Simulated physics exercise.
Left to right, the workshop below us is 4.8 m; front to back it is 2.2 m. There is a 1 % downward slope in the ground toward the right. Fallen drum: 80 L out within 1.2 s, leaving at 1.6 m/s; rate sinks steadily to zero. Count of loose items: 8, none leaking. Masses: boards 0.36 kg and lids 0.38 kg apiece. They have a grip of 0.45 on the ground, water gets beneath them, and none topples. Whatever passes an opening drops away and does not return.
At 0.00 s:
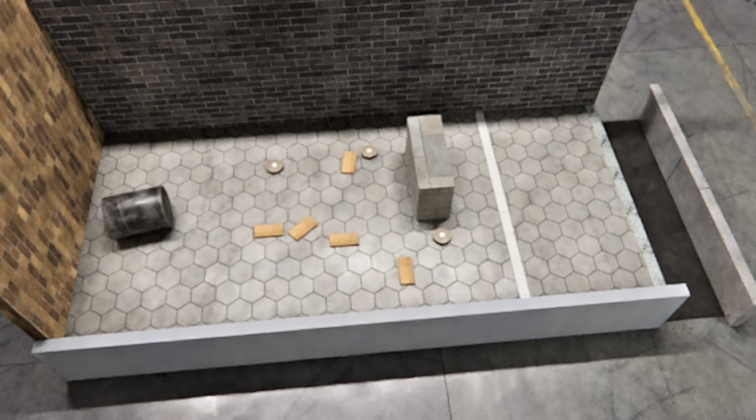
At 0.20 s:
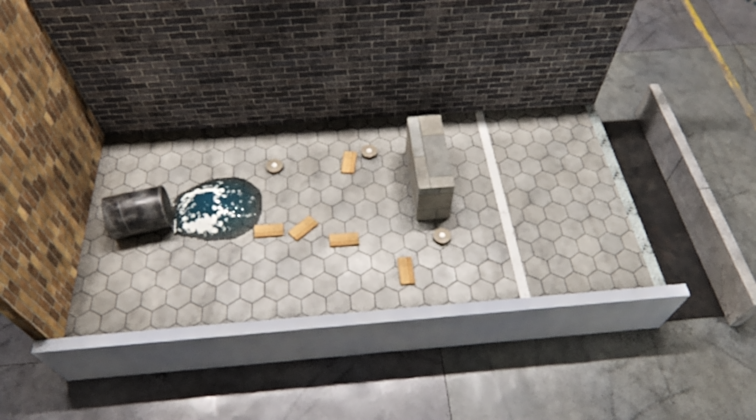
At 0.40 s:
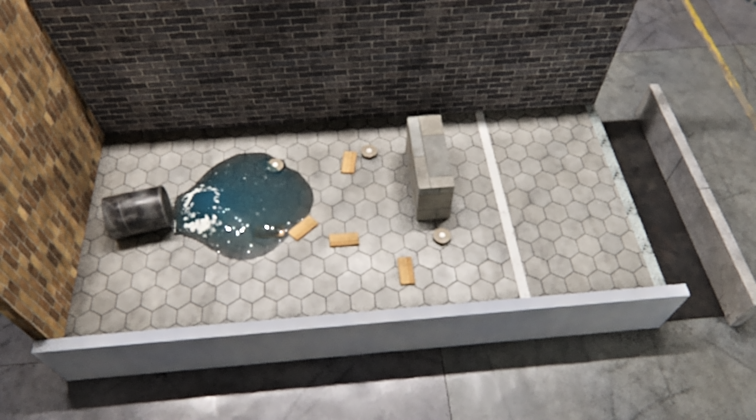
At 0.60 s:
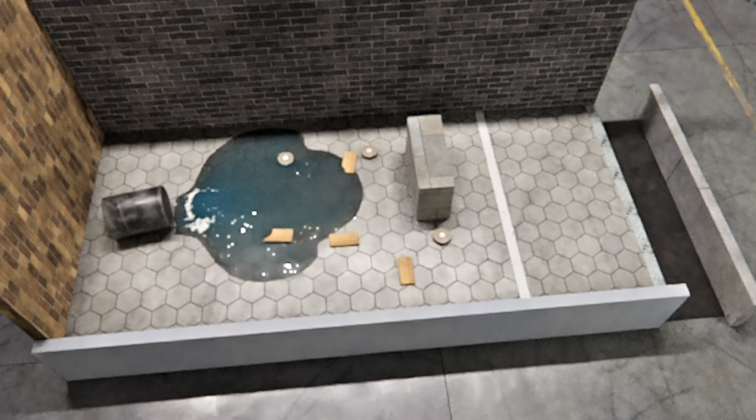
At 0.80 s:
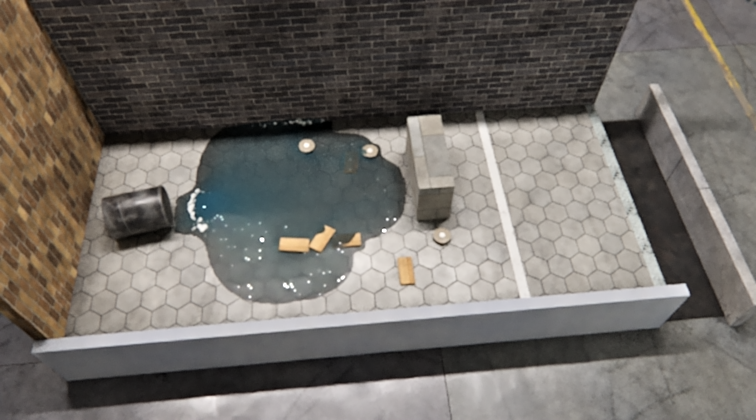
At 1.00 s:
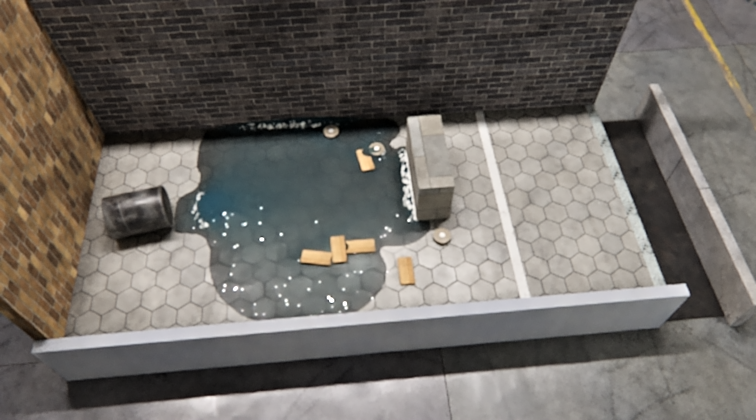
At the start, a dark drum lies at the left of a dry hexagon-tiled floor scattered with small tan boards and round lids. Dark blue water spreads from the drum's open end, widening rightward until it reaches the back wall and the grey block, shifting several boards and lids to the right.
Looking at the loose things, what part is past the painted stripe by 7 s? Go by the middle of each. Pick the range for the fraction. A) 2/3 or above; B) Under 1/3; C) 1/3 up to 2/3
2/3 or above (A).
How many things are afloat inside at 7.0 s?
At that moment 0.
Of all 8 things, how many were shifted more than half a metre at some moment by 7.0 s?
The total is 8.
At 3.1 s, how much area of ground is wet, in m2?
Some 5.0 m2 of it.
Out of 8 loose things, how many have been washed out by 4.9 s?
Tally so far: 7.
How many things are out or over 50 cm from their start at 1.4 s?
I get 4.
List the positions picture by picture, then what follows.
A lid at (274, 166) rests on the ground; a board at (269, 230), on the bottom; water covers 0.0 m2; 0 of 8 have shifted, in the first frame.
A lid at (274, 166), on the bottom; a board at (269, 230), on the bottom; water covers 0.4 m2; 0 of 8 have shifted, in the second frame.
A lid at (275, 165), on the bottom; a board at (269, 231) rests on the ground; 1.0 m2 under water; 0 of 8 have shifted, in the third frame.
A lid at (286, 158) rests on the ground, 13 cm from its start; a board at (278, 235), afloat, 10 cm from its start; water covers 1.9 m2; 2 of 8 have shifted, in the fourth frame.
A lid at (307, 146), on the bottom, 37 cm from its start; a board at (294, 245), afloat, 28 cm from its start; water covers 2.9 m2; 3 of 8 have shifted, in the fifth frame.
A lid at (331, 131) rests on the ground, 67 cm from its start; a board at (316, 257) floats, 51 cm from its start; 3.6 m2 under water; 6 of 8 have shifted, in the sixth frame.
After 1.4 s 0 of 8 are over the mark; 5 afloat.
After 3.1 s 7 of 8 are over the mark; 4 afloat.
After 4.9 s 7 of 8 are over the mark; 0 afloat.
After 7.0 s 7 of 8 are over the mark; 0 afloat.
